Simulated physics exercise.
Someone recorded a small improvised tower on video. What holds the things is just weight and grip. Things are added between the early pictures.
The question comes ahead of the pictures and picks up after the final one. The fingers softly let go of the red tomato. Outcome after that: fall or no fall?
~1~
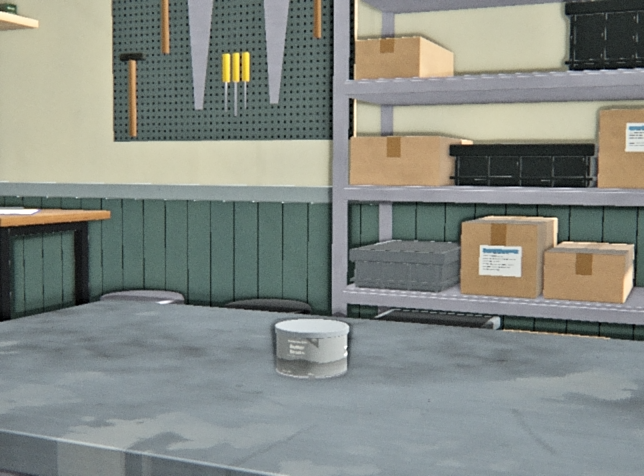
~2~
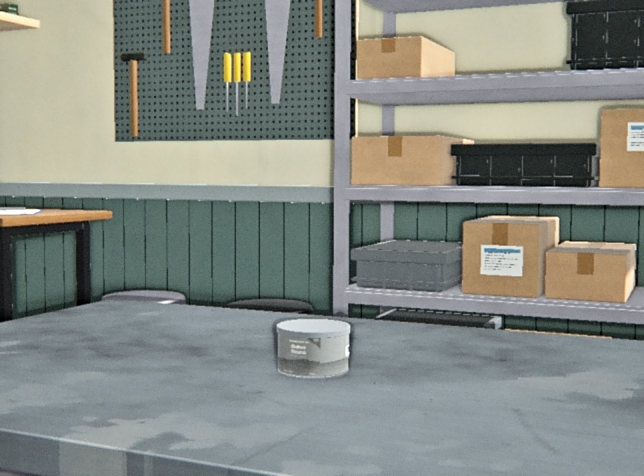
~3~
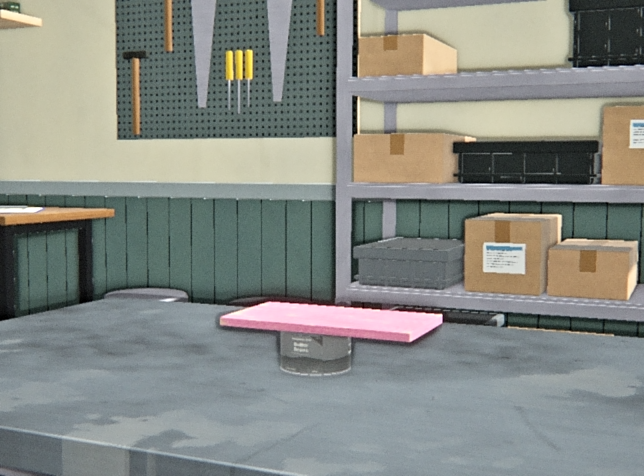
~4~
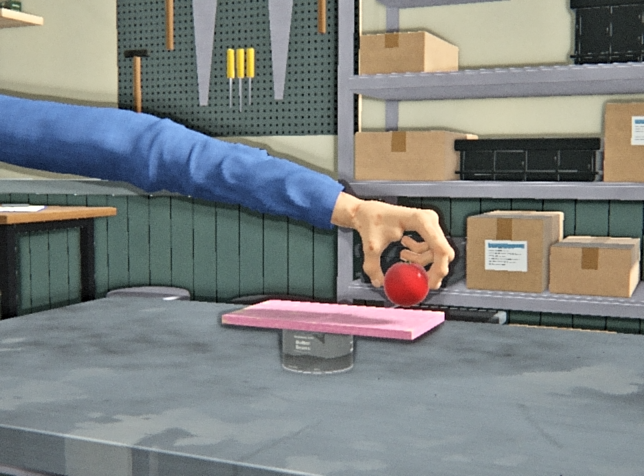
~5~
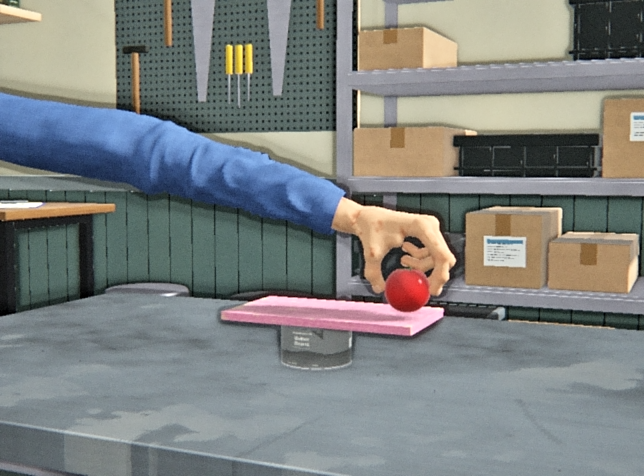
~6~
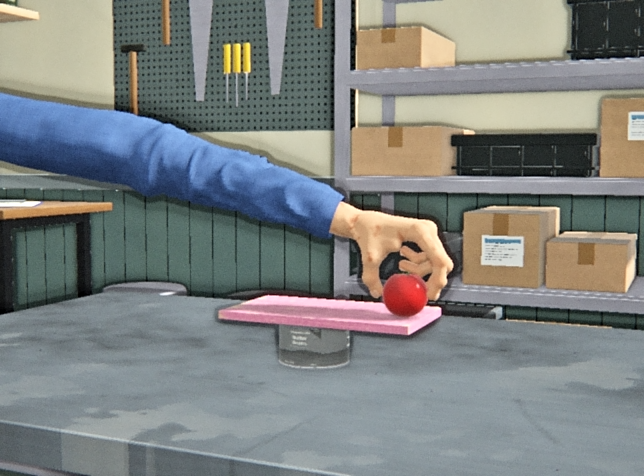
Result: A tumble.
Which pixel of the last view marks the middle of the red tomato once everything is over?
Near (441, 356).
Then, 0.40 s past the last view, red tomato now fallen; pink board rocked 36° from its first pose.
Then, 0.70 s past the last view, pink board rocked 31° from its first pose.
Finally, fallen, red tomato; the other 2 still in place. Final places as the last picture's camera would see them, red tomato near (441, 357). The stack gives way.
